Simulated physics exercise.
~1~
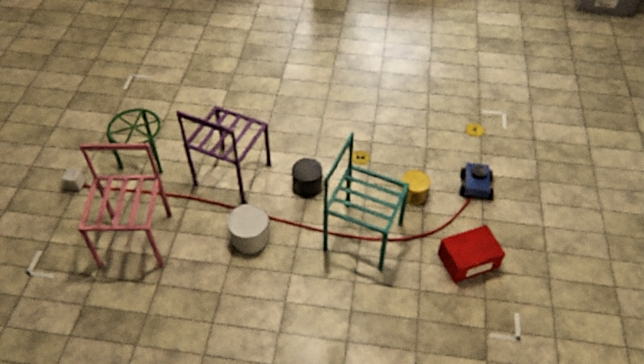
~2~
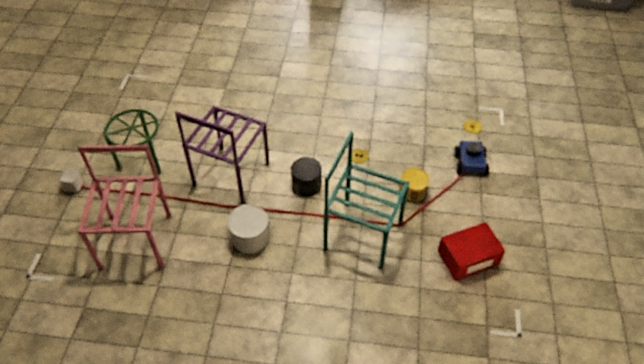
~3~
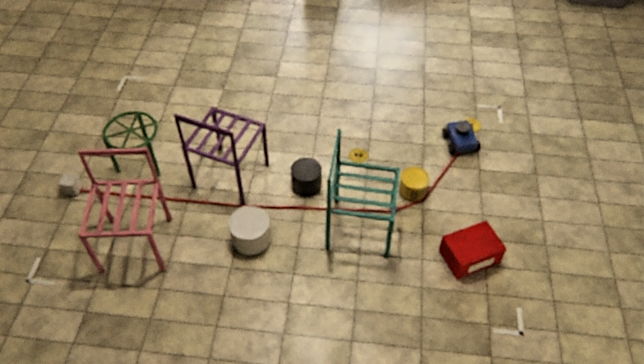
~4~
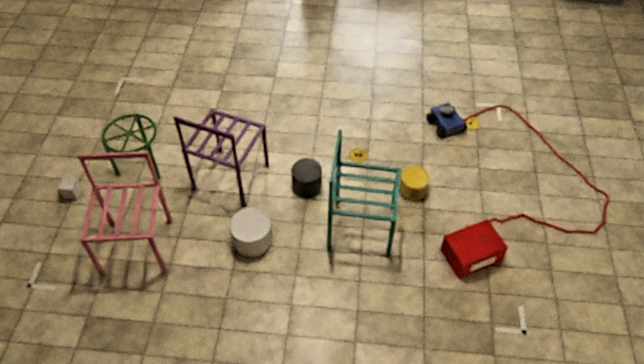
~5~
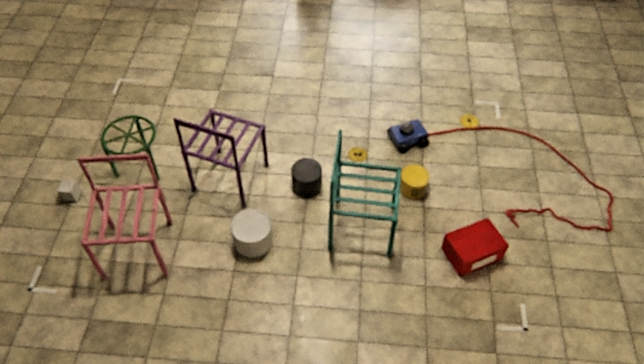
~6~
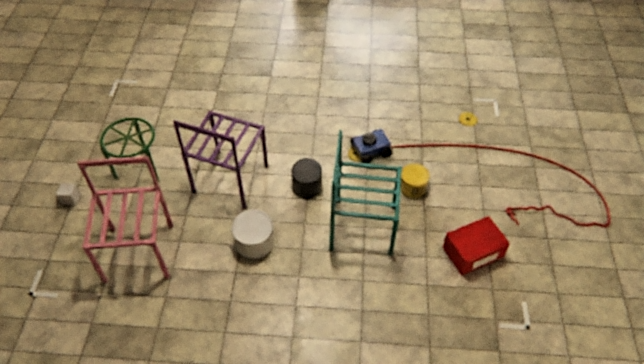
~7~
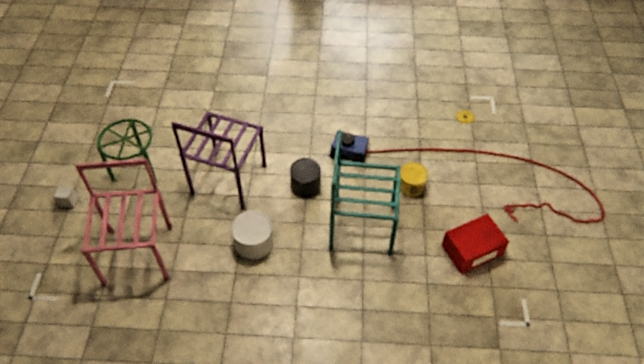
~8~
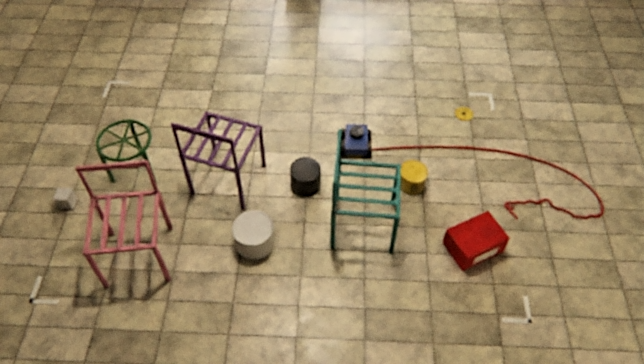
A blue cart pulls its red lead loose, nudges the teal chair, and stops behind it.
